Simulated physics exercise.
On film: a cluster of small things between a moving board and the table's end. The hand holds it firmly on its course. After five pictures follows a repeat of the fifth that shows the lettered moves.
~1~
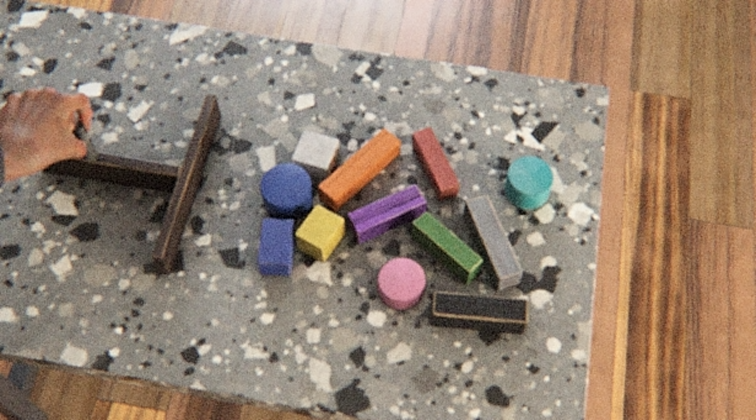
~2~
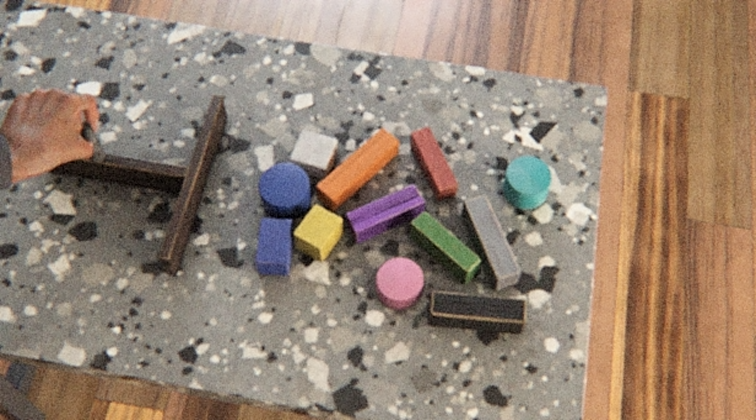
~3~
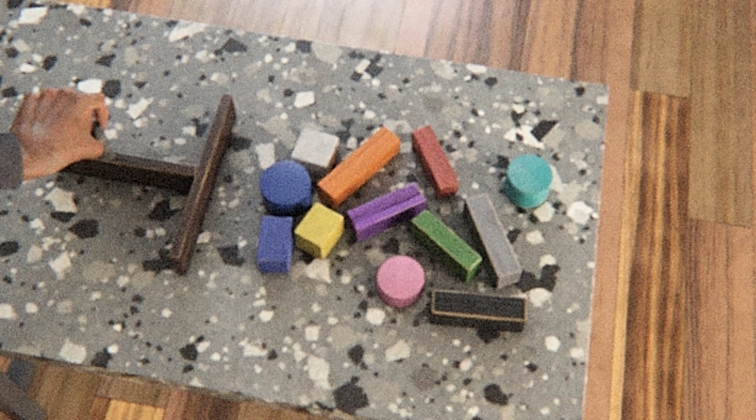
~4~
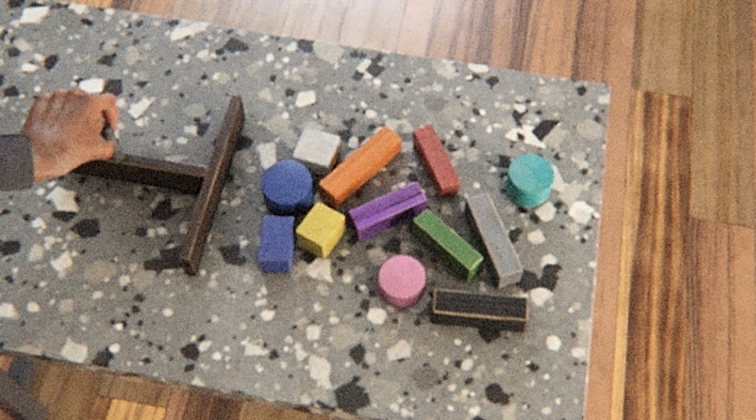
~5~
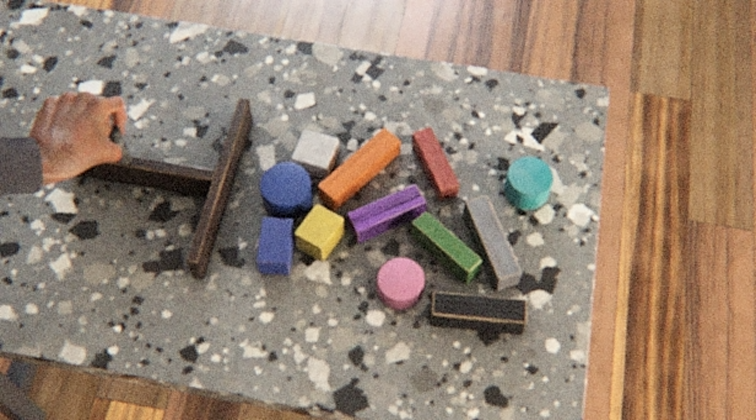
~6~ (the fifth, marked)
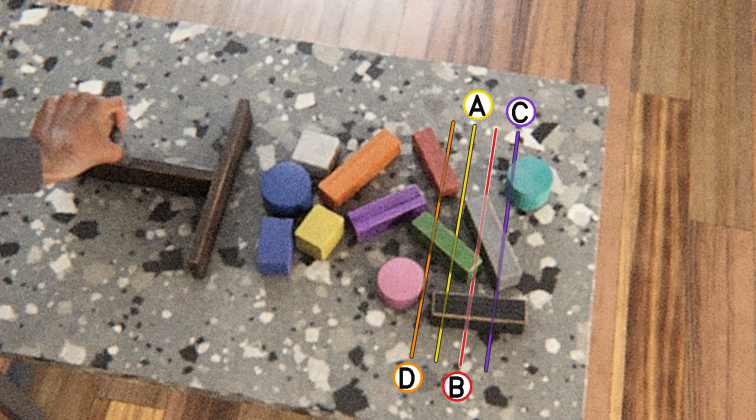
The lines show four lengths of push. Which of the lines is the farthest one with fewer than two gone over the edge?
It can go as far as B.
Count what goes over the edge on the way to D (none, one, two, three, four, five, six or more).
In all, none.
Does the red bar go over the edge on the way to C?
No.
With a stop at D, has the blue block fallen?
No.
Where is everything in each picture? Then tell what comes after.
The first picture shows blue tin (287, 192); white block (316, 155); turquoise tin (529, 183).
The second picture shows board (192, 172); green bar (445, 248).
The third picture shows board (201, 172); grey stick (491, 241).
The fourth picture shows board (212, 172); pink tin (402, 281).
The fifth picture shows board (219, 176); blue block (276, 246); yellow block (320, 233); purple stick (387, 214).
On the marked copy, A at (457, 235); B at (479, 239); C at (503, 243); D at (434, 231).
With B. Early on, board (311, 191); blue block (322, 255); orange stick (387, 164).
Further on, board (404, 207); turquoise tin (558, 188); grey stick (515, 248).
At the end, board (478, 220); turquoise tin over the edge; grey stick (588, 262); one fallen.
As for the rest, A is within the limit but short; C drops two; D is within the limit but short.
